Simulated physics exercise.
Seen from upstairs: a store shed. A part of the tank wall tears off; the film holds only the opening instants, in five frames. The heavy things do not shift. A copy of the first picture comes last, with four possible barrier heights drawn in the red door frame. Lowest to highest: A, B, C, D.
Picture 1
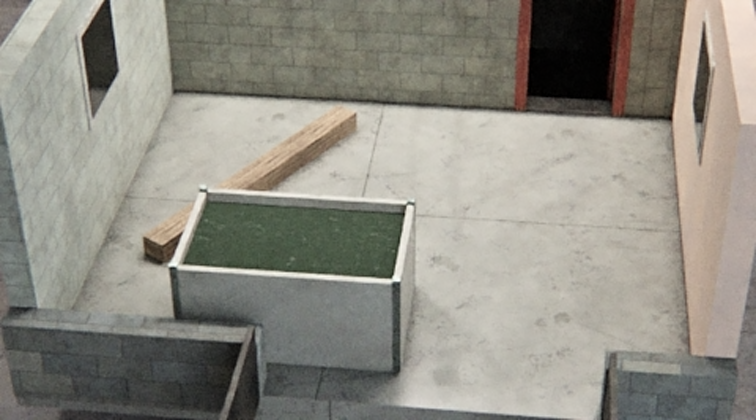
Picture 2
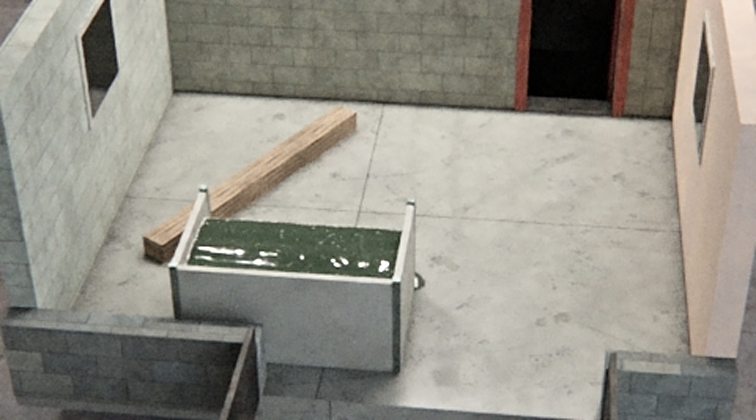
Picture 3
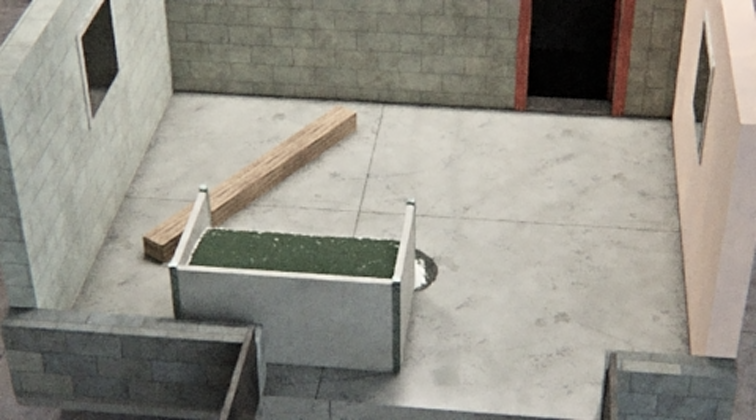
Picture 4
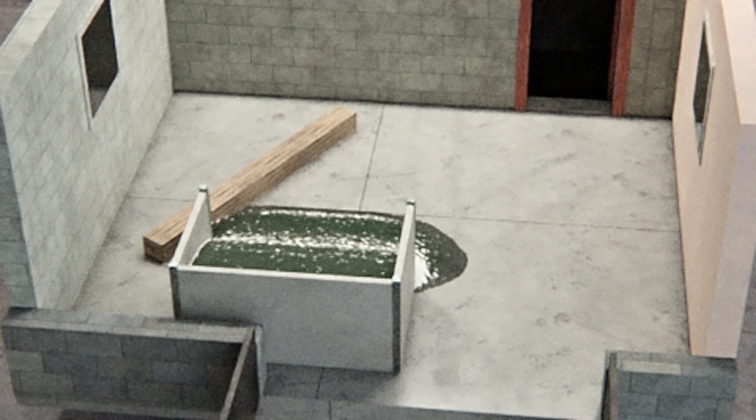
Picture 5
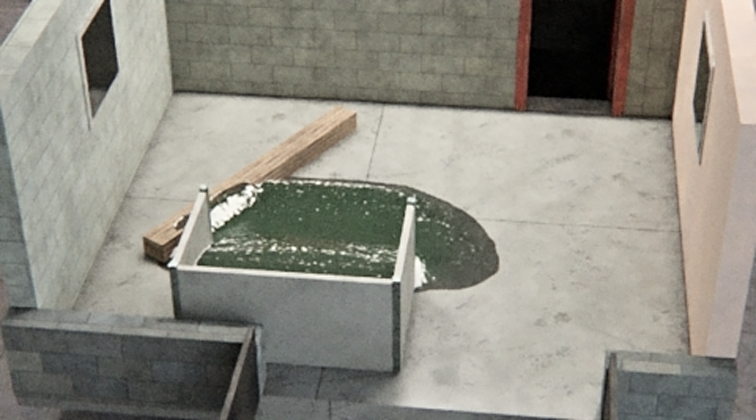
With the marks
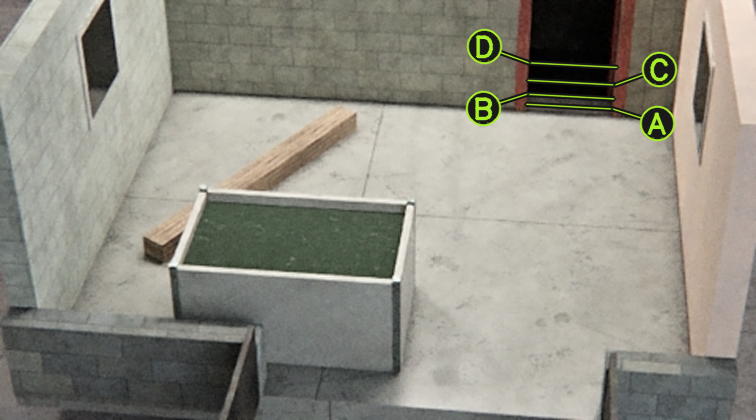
Dark green water pours out the back of a white tank and spreads across the floor.
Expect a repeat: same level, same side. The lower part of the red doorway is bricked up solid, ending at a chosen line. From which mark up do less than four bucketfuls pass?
Height B just does it.
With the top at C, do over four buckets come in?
No, that is safe.
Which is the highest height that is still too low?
Height A.
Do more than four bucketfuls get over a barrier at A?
Yes, that goes wrong.
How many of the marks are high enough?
Three of the four.
On the marked copy, A at (569, 106); B at (570, 96); C at (571, 82); D at (572, 65); from the bottom up A, B, C, D.
With A, about 10 bucketfuls get in.
With B, a splash gets over, under a bucket.
With C, nothing gets over.
With D, nothing gets over.
